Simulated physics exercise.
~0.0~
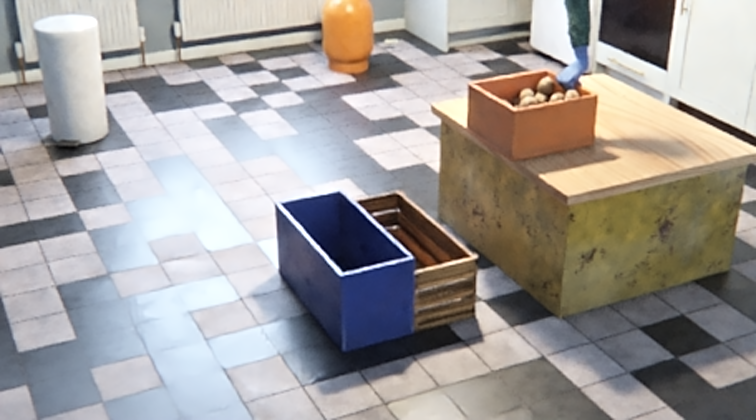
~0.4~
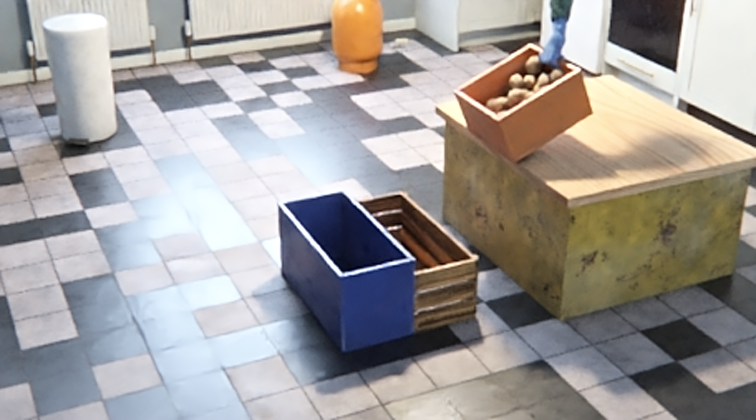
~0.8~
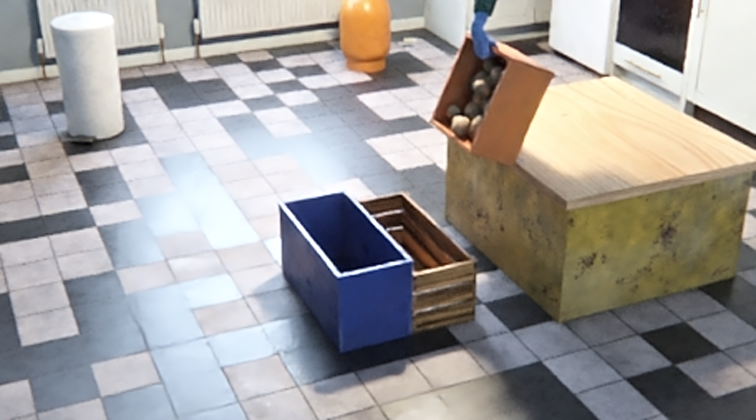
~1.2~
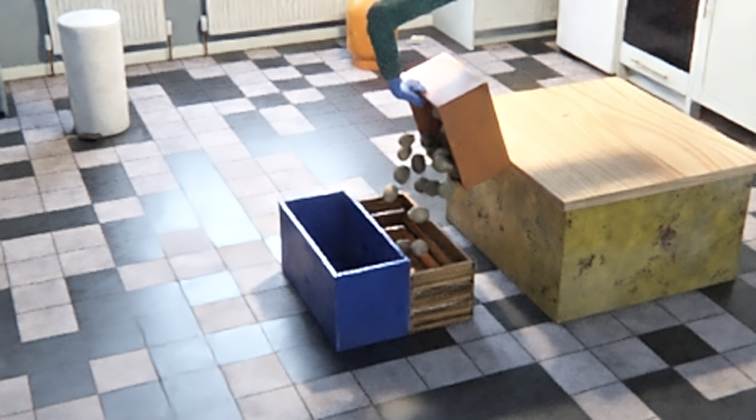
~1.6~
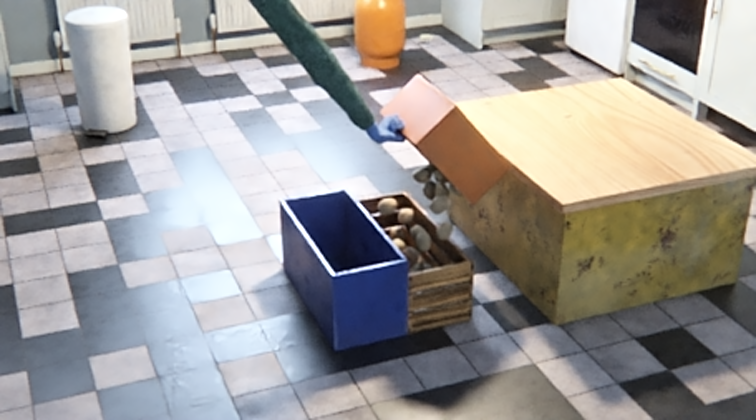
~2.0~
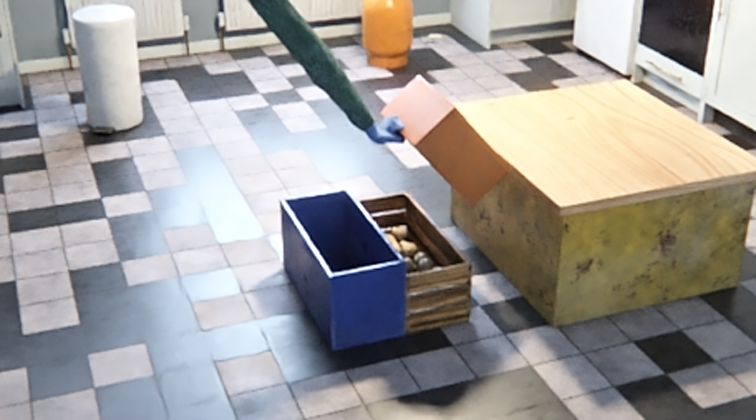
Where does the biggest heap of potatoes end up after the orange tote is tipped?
The biggest heap ends up in the slatted wooden box, the container nearer the bench.
The clip shows a gloved hand tipping an orange tote of potatoes leftward over the edge of a bench, spilling them into a slatted wooden box beside a blue tub; the tote ends tilted steeply, with potatoes in the wooden box.
